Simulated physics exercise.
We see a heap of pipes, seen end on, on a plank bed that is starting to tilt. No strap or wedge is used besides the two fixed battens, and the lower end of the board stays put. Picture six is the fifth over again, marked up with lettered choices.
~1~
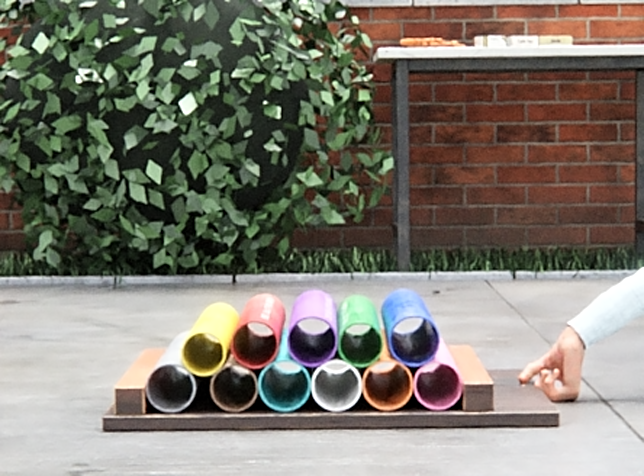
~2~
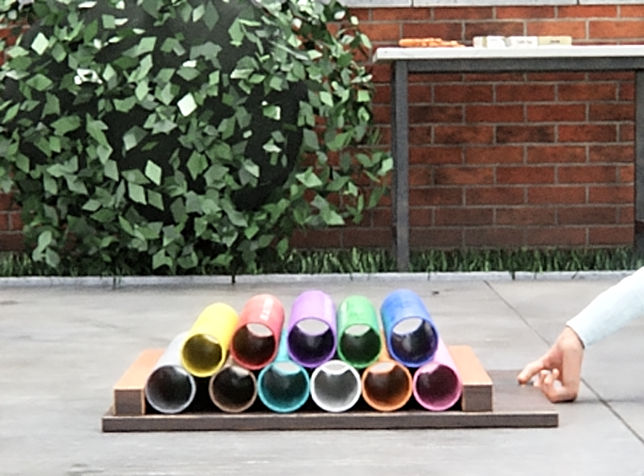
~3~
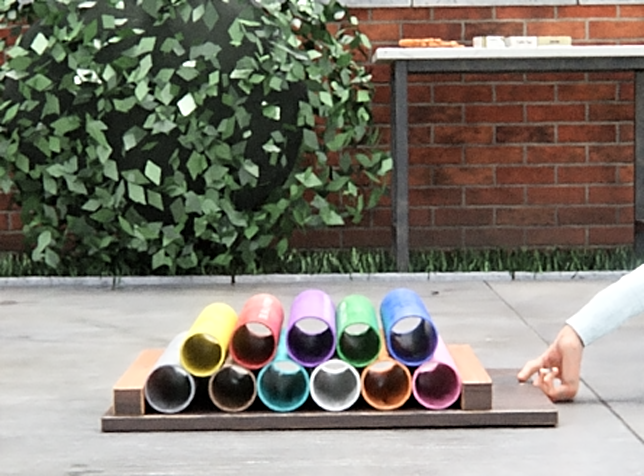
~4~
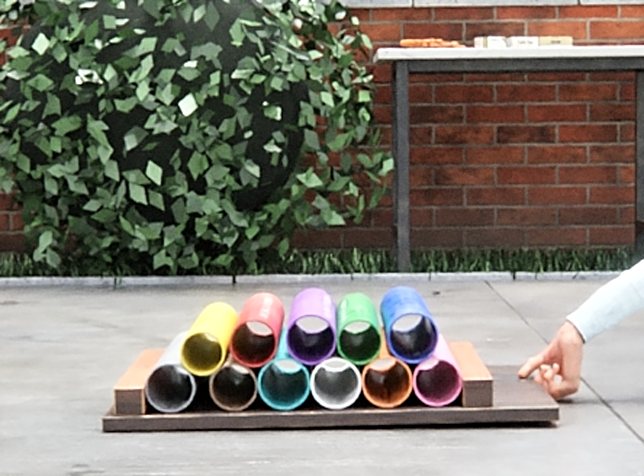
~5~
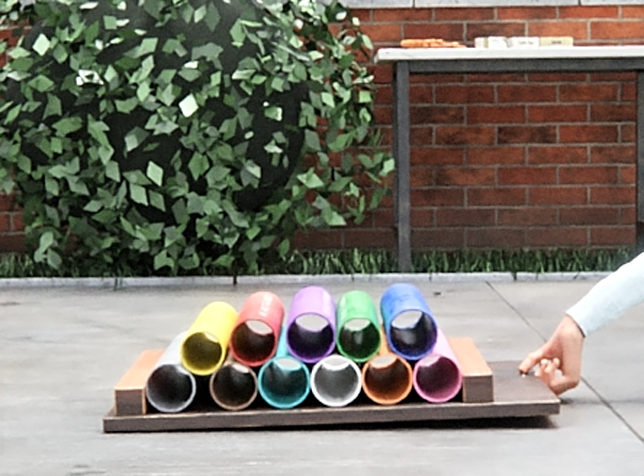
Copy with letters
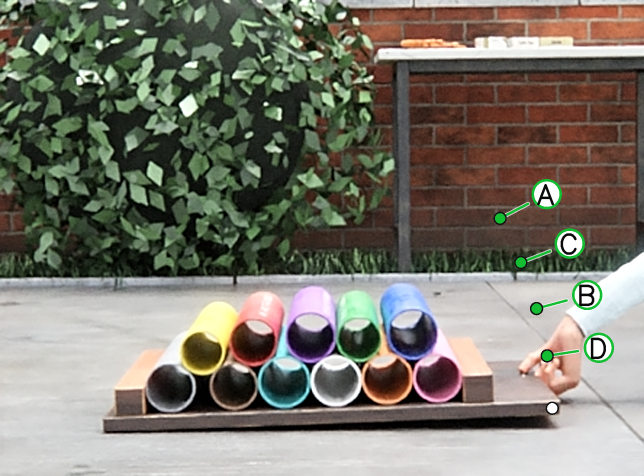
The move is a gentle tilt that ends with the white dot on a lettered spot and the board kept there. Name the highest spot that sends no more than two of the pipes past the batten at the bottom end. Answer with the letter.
It can be raised to A.
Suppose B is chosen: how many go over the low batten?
The count is none.
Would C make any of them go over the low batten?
At C: No.
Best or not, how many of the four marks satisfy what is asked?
Four of them.
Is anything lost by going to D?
At D: No.
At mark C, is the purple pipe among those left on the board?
Yes.
On the marked copy, A at (500, 218); B at (537, 309); C at (521, 262); D at (547, 356); the white dot at (553, 408).
With A. Early on, board at 16°.
Further on, board at 27°.
At the end, board at 27°, none over the low batten.
As for the rest, B none over the low batten; C none over the low batten; D none over the low batten.
